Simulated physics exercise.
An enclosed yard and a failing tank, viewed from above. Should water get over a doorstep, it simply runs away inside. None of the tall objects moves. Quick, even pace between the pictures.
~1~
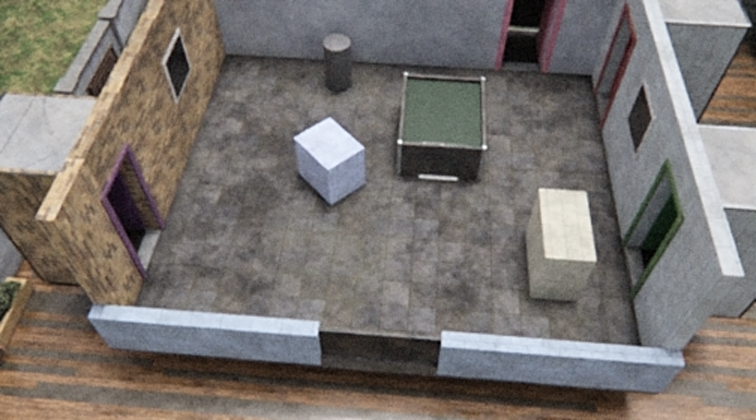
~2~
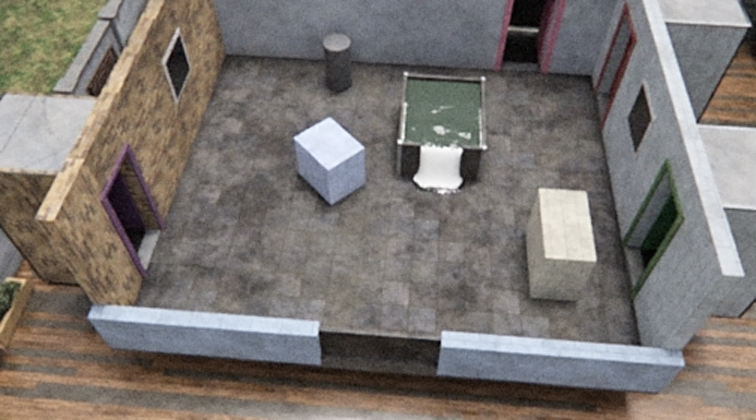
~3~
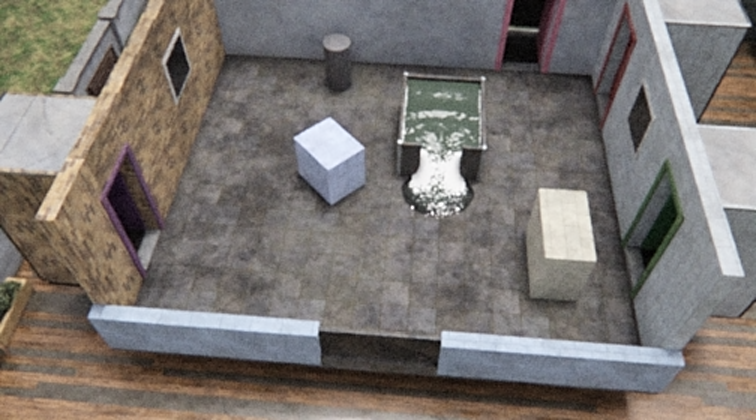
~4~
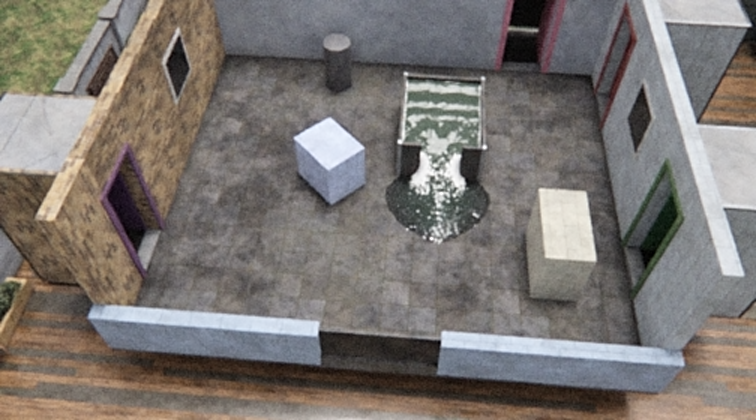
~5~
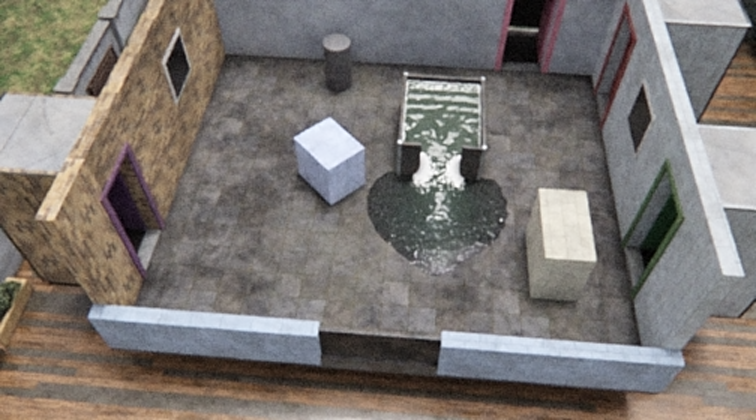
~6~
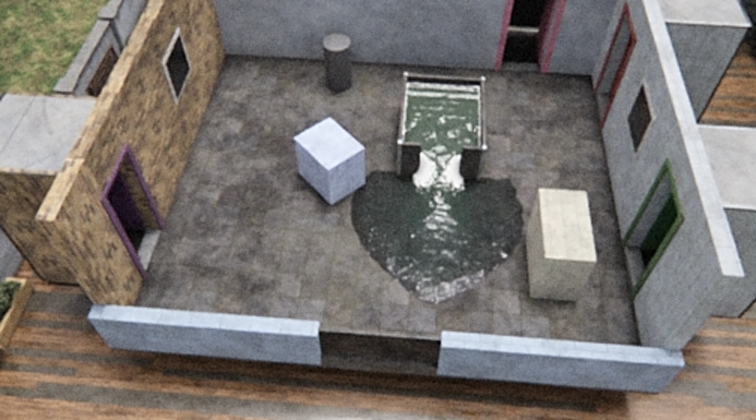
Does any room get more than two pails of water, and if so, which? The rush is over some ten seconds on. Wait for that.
At the end, the pink door never tops two buckets; the purple door tops two buckets; the green door never tops two buckets; the red door never tops two buckets.
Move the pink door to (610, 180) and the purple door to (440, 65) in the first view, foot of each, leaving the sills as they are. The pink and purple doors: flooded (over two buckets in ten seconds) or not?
Result - pink door: Remains below the limit; purple door: Remains below the limit.
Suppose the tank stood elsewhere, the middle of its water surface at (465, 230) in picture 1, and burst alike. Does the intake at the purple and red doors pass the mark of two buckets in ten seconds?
My reading: Purple door floods; red door is under.
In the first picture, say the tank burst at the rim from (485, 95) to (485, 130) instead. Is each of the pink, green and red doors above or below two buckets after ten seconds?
Result: Pink door tops it, green door misses it, red door tops it.
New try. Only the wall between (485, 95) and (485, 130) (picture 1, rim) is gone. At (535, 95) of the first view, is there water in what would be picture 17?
Answer: Covered.
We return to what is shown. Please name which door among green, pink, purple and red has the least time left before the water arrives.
My answer is the green door.
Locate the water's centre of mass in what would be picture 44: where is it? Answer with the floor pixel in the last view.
Near (402, 236).
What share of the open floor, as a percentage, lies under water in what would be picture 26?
35 %.
A moment on, water covers 25 % of the floor; the pink door not reached, the purple door not reached, the green door not reached, the red door not reached.
Next, water covers 30 % of the floor; the pink door not reached, the purple door not reached, the green door not reached, the red door not reached.
Then, water covers 35 % of the floor; the pink door not reached, the purple door not reached, the green door wet at the sill, nothing in, the red door not reached.
Later, water covers 55 % of the floor; the pink door not reached, the purple door over two buckets in, the green door wet at the sill, nothing in, the red door wet at the sill, nothing in.
In the end, water covers 85 % of the floor; the pink door under two buckets in, the purple door over two buckets in, the green door wet at the sill, nothing in, the red door wet at the sill, nothing in.
